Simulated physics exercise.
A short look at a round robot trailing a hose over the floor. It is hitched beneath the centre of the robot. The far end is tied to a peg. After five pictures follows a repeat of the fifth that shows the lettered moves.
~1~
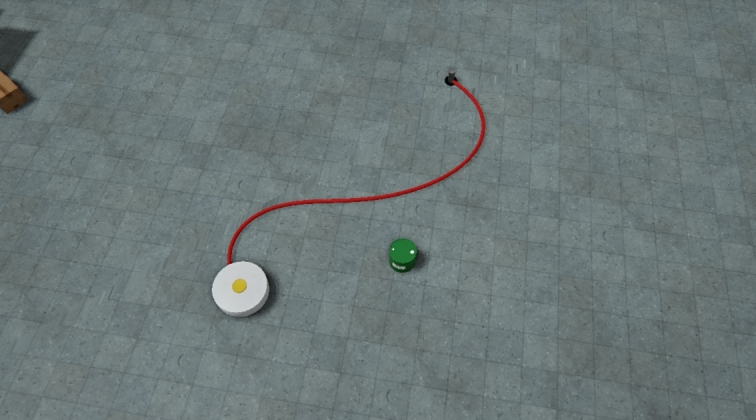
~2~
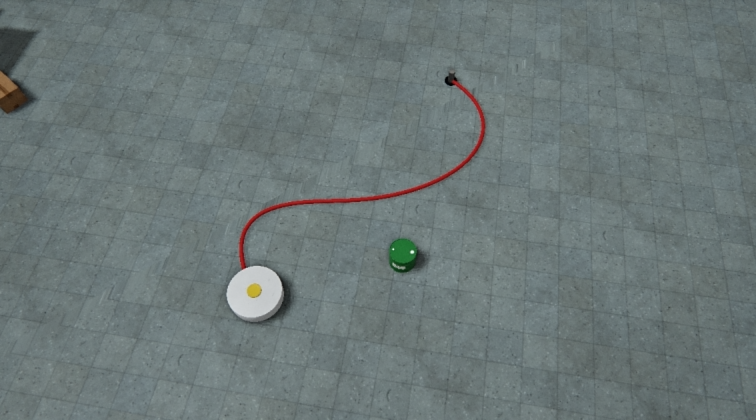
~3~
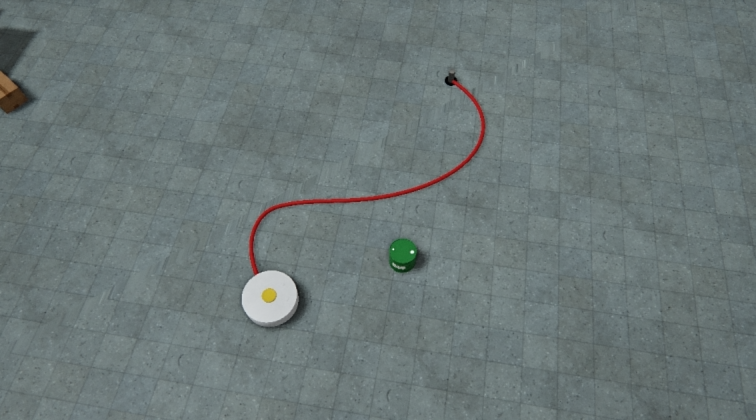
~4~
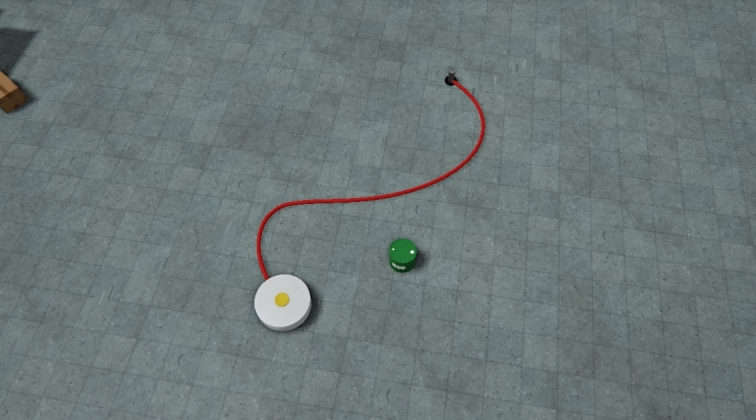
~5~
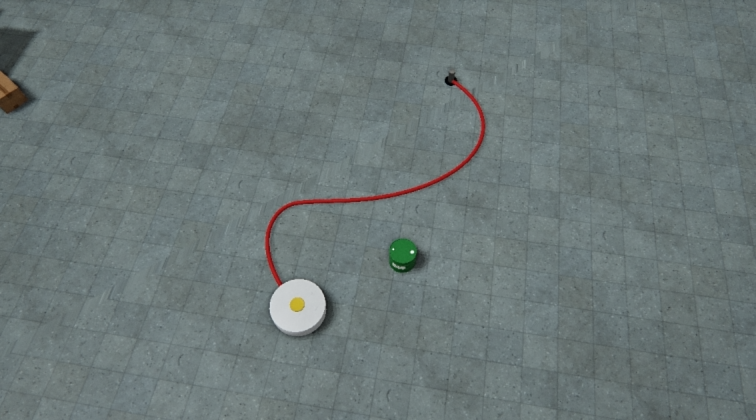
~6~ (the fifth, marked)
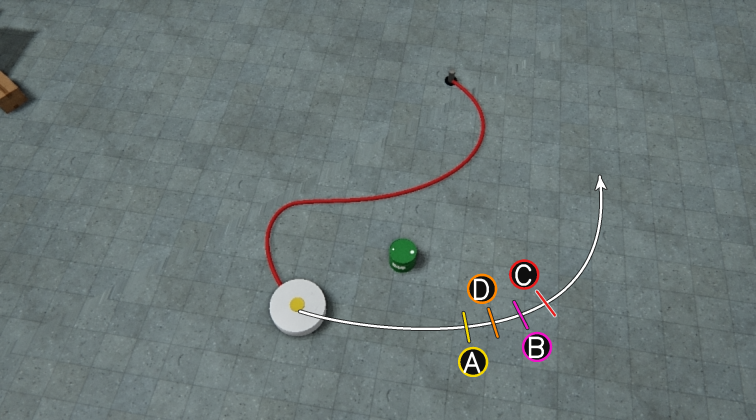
In this clip, a round white robot with a yellow centre, trailing a curved red hose tied to a peg, slides a short way right and slightly down the grey tiled floor while a green pot stays still.
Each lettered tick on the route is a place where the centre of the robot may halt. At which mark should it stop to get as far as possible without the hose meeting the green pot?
No farther than D.
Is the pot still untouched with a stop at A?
For that mark, yes.
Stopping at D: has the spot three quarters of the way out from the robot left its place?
By then, no.
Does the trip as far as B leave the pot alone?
No.
On the copy, A at (466, 327); B at (521, 315); C at (546, 303); D at (493, 323); the route from (300, 311) via (515, 317) to (600, 177).
On D. First, robot (365, 322), middle of the hose (390, 197).
Then, robot (435, 326), middle of the hose (390, 197).
Finally, robot (495, 319), middle of the hose (390, 197); nothing has been touched.
By contrast, A is safe but short; B brings the hose against the pot; C brings the hose against the pot.
